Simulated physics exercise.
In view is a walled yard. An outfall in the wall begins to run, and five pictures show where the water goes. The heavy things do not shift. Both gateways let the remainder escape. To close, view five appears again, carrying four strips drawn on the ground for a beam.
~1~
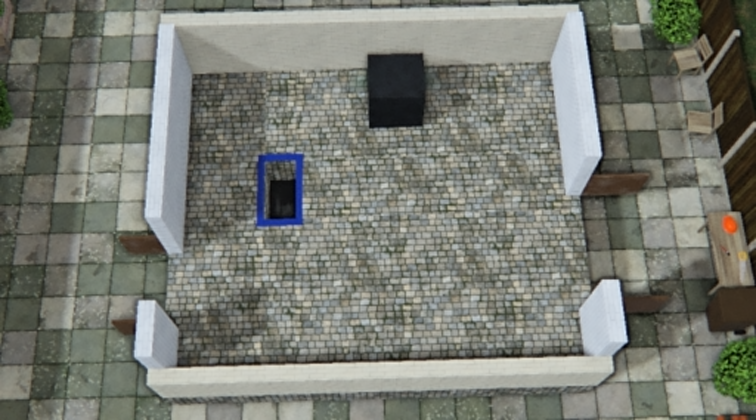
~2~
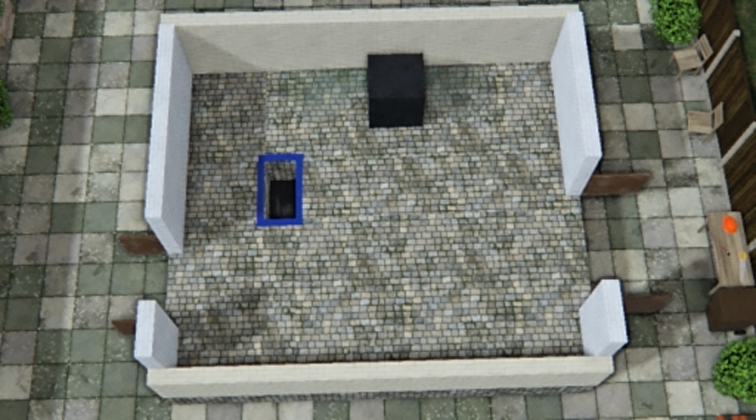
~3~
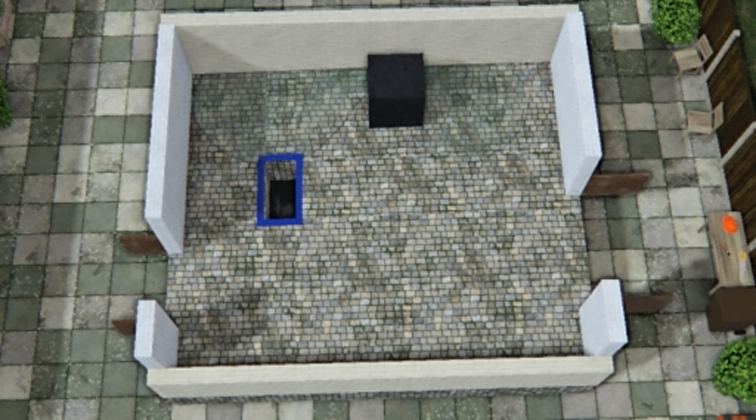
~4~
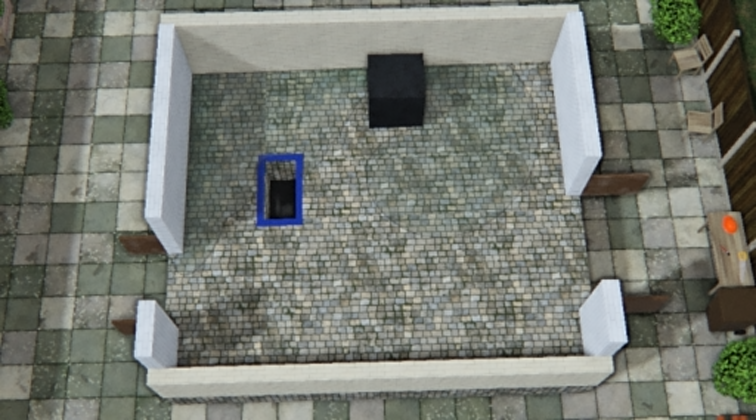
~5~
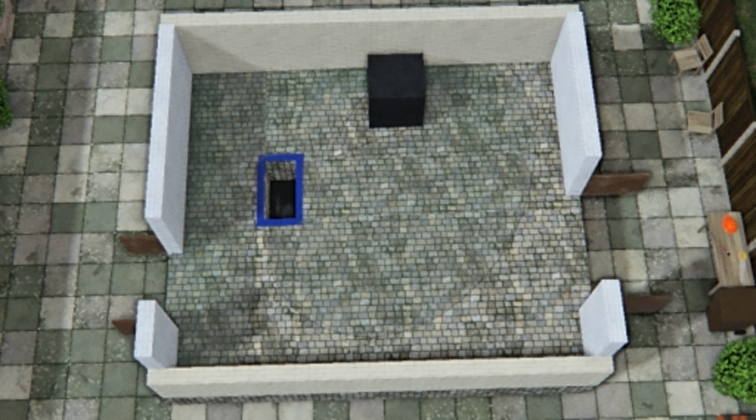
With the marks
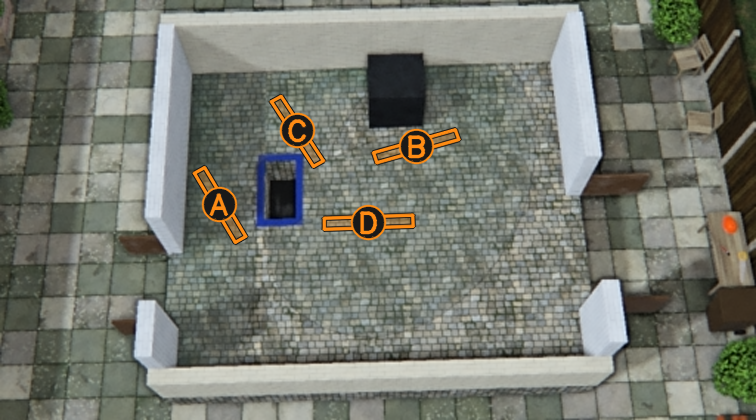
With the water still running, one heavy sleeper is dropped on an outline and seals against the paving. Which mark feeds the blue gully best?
Place A does it best.
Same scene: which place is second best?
It is D.
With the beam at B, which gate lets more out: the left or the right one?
More leaves on the left.
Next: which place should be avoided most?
The answer is C.
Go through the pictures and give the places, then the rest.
The first frame shows outfall partly hidden; blue gully at (280, 189); open gate at (181, 291); open gate at (572, 251); 2 % of the ground is wet; blue gully still dry.
In the second frame, 8 % of the ground under water, visible out to (299, 112); blue gully still dry.
In the third frame, 21 % of the ground under water, visible out to (207, 130); blue gully still dry.
In the fourth frame, 37 % of the ground under water, visible out to (187, 256); blue gully taking water.
In the fifth frame, 63 % of the ground under water, visible out to (187, 330); blue gully taking water.
In orange, A from (199, 170) to (240, 239); B from (375, 157) to (457, 134); C from (276, 98) to (318, 163); D from (324, 223) to (412, 220).
With A, about 34 % of the stream goes into the blue gully, about 65 % out by the gates.
With B, about 13 % of the stream goes into the blue gully, about 87 % out by the gates.
With C, about 8 % of the stream goes into the blue gully, about 92 % out by the gates.
With D, about 23 % of the stream goes into the blue gully, about 77 % out by the gates.
